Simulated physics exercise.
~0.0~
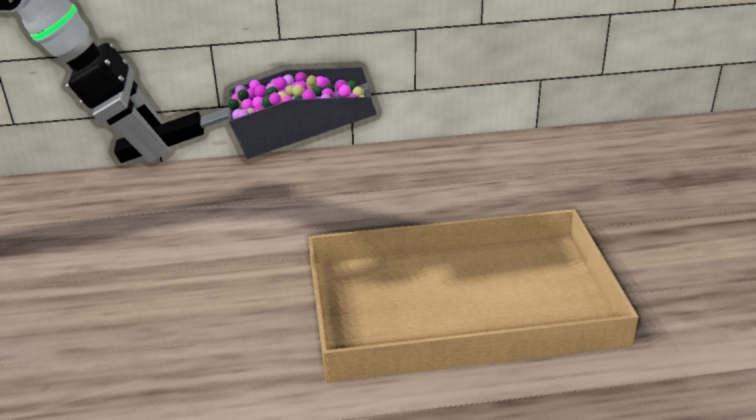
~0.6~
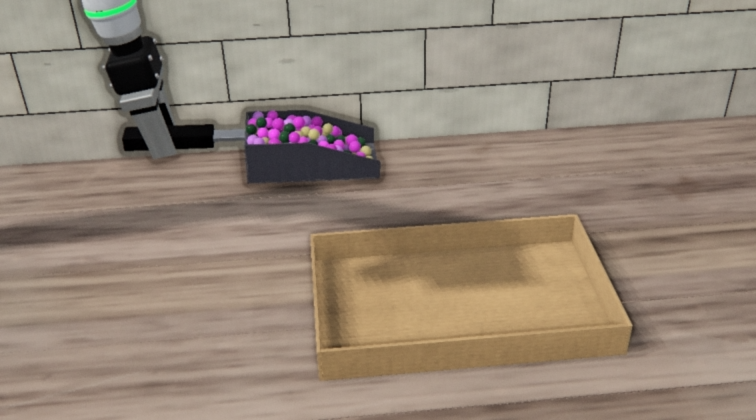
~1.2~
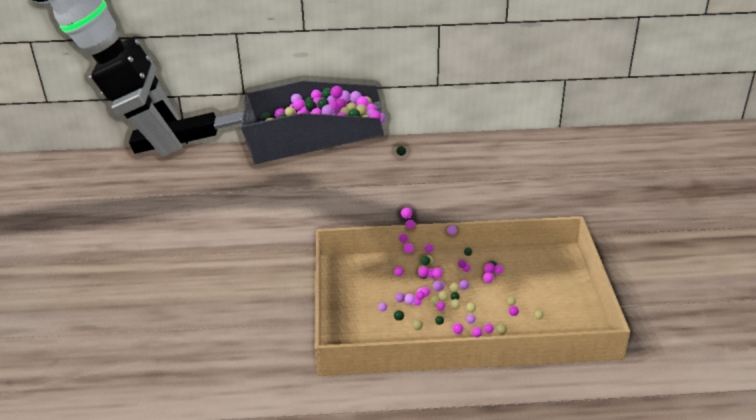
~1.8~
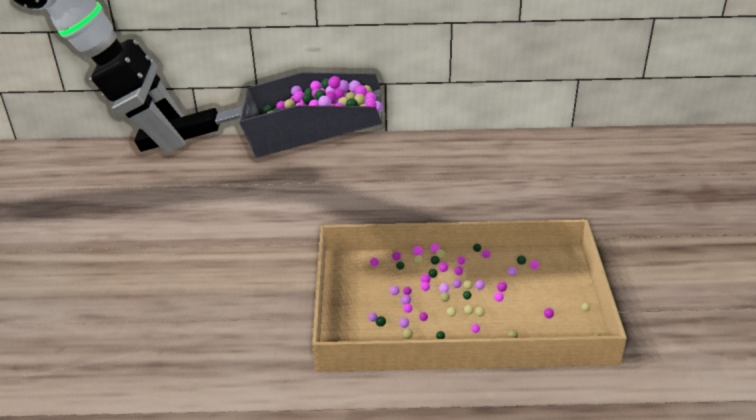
A robot arm at the upper left grips a dark scoop heaped with small round sweets in magenta, violet, pale yellow and dark green, seen from slightly above. Below it to the right, an empty tan tray rests on a wood-grained table before a pale brick wall. The scoop first lowers and levels out, its load still aboard. Then some sweets spill from its open right end, dropping and scattering across the tray as the scoop tips back up. Finally the arm holds the scoop tilted back, most sweets still in it and a smaller share spread over the tray floor.
